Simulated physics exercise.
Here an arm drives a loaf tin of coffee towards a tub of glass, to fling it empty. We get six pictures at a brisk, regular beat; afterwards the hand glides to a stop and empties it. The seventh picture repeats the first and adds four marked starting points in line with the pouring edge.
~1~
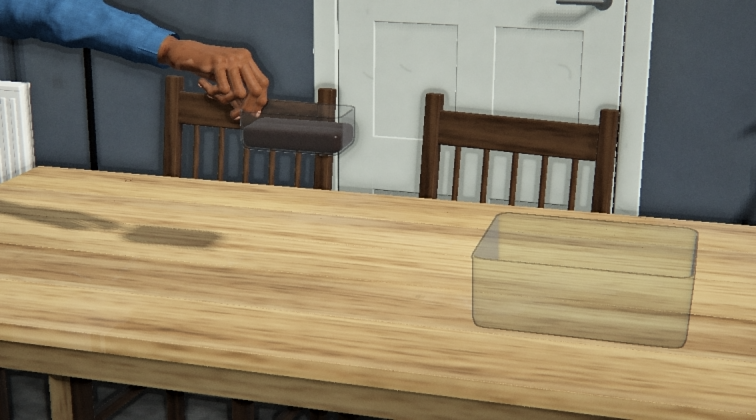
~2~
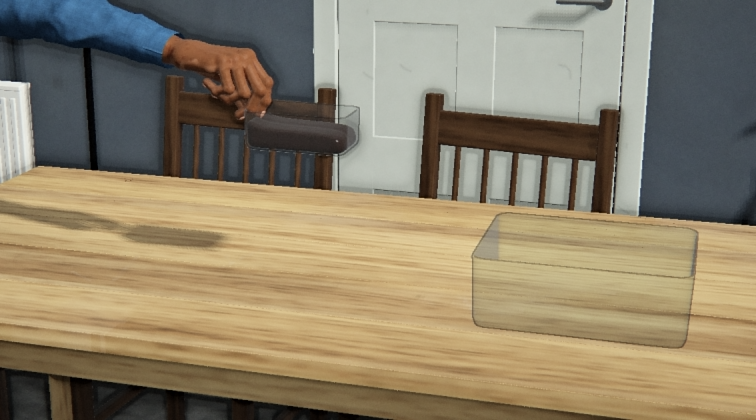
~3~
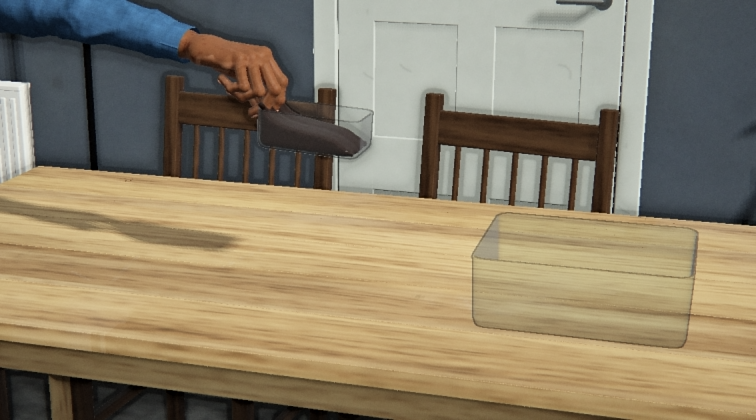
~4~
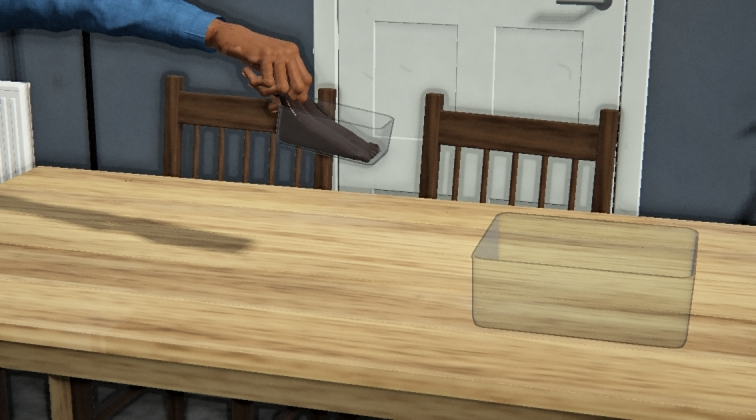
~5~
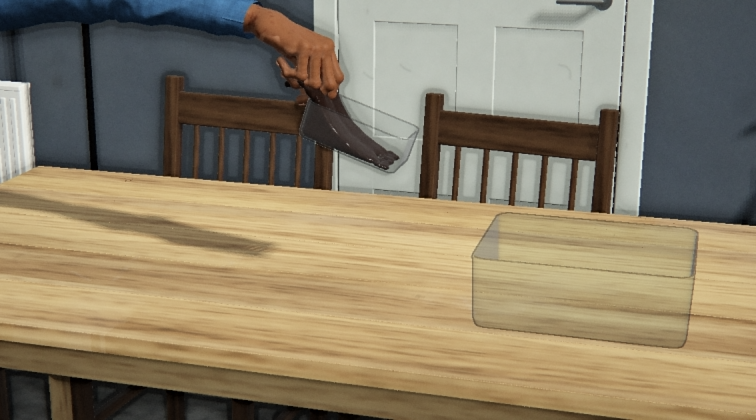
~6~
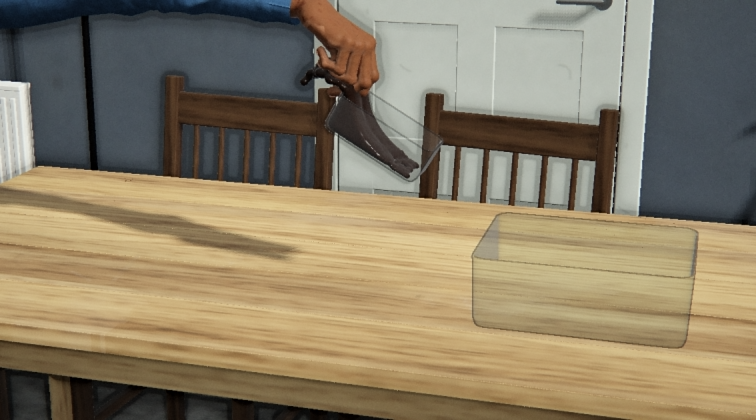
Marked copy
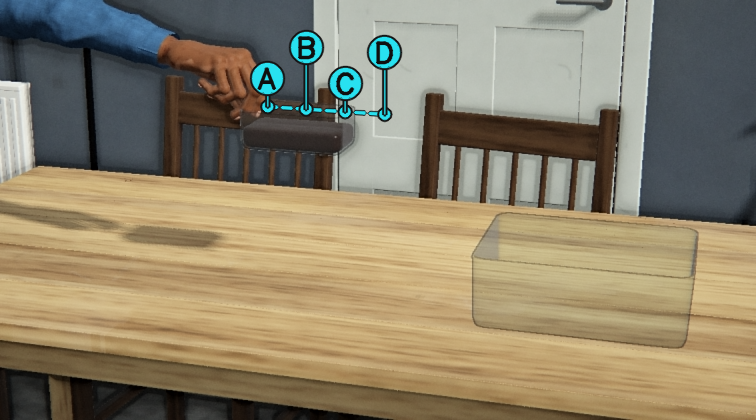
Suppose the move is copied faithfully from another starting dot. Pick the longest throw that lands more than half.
I would pick place B.
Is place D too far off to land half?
No, not at all.
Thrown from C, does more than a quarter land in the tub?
Yes, it does.
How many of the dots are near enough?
Three of them.
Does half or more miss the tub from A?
Yes.
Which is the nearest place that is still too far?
That is place A.
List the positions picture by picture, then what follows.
Upright, lip at (347, 111); tub from (472, 324) to (686, 348); nothing has left yet.
Upright, lip at (352, 112); nothing has left yet.
Tipped about 3°, lip at (366, 116); coffee is over the rim, down to (271, 104).
Tipped about 9°, lip at (387, 123); coffee is over the rim, down to (299, 102).
Tipped about 19°, lip at (412, 133); coffee is over the rim, down to (330, 99).
Tipped about 30°, lip at (437, 145); coffee is over the rim, down to (361, 96).
On the marked copy, A at (267, 106); B at (306, 109); C at (345, 111); D at (384, 114).
For place A, about 31 % lands in the tub, 65 % falls short and 4 % goes beside or beyond.
For place B, about 68 % lands in the tub, 26 % falls short and 6 % goes beside or beyond.
For place C, about 73 % lands in the tub, 14 % falls short and 13 % goes beside or beyond.
For place D, about 85 % lands in the tub, 10 % falls short and 6 % goes beside or beyond.
